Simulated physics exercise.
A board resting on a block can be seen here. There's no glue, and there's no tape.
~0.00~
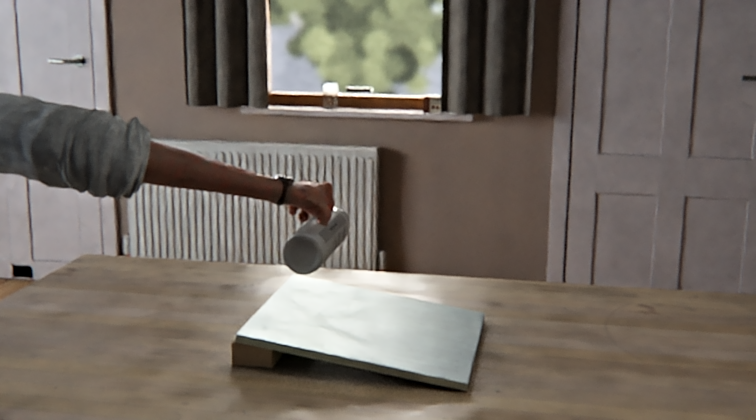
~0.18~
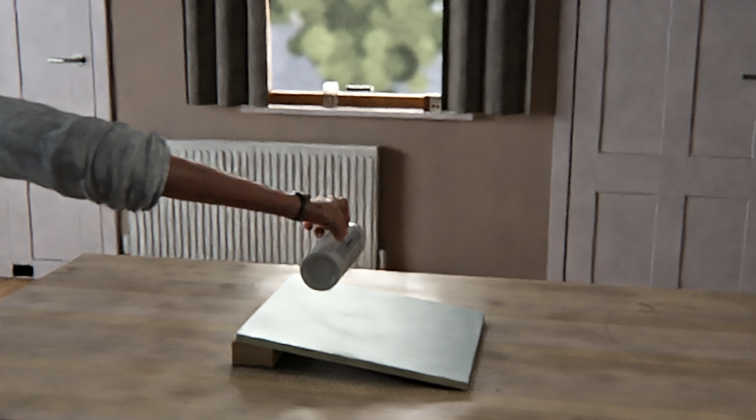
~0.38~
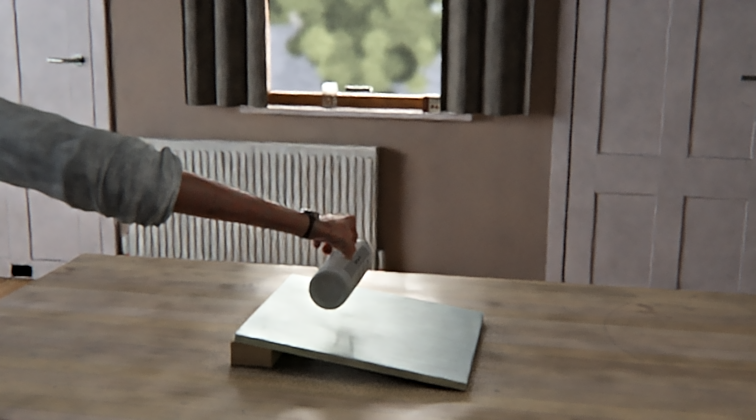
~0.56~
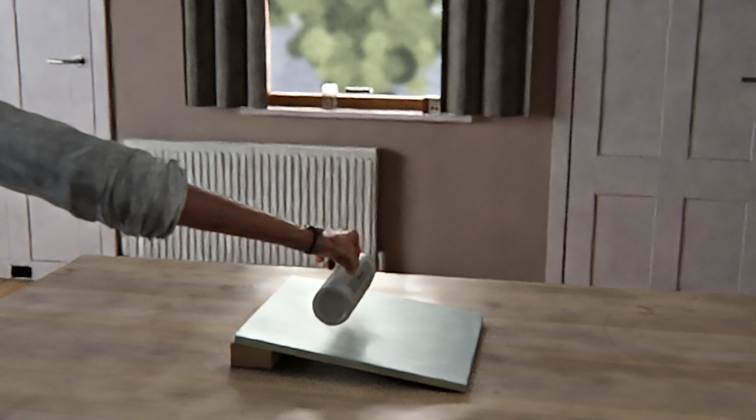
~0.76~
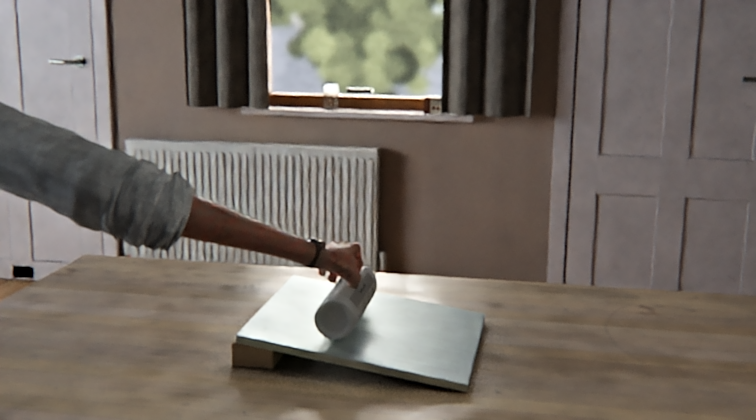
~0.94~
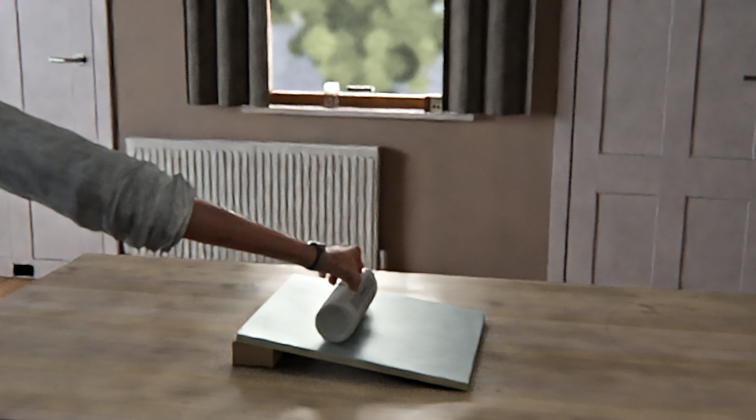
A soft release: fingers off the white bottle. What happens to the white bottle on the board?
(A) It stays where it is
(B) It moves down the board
B, it moves down the board.
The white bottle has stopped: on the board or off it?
Once it settles, it is off the top.
By 2.14 s, white bottle now off the board.
By 3.14 s, things are still on the move.
When it is over (3.6 s), off the board, white bottle. The white bottle goes downhill.
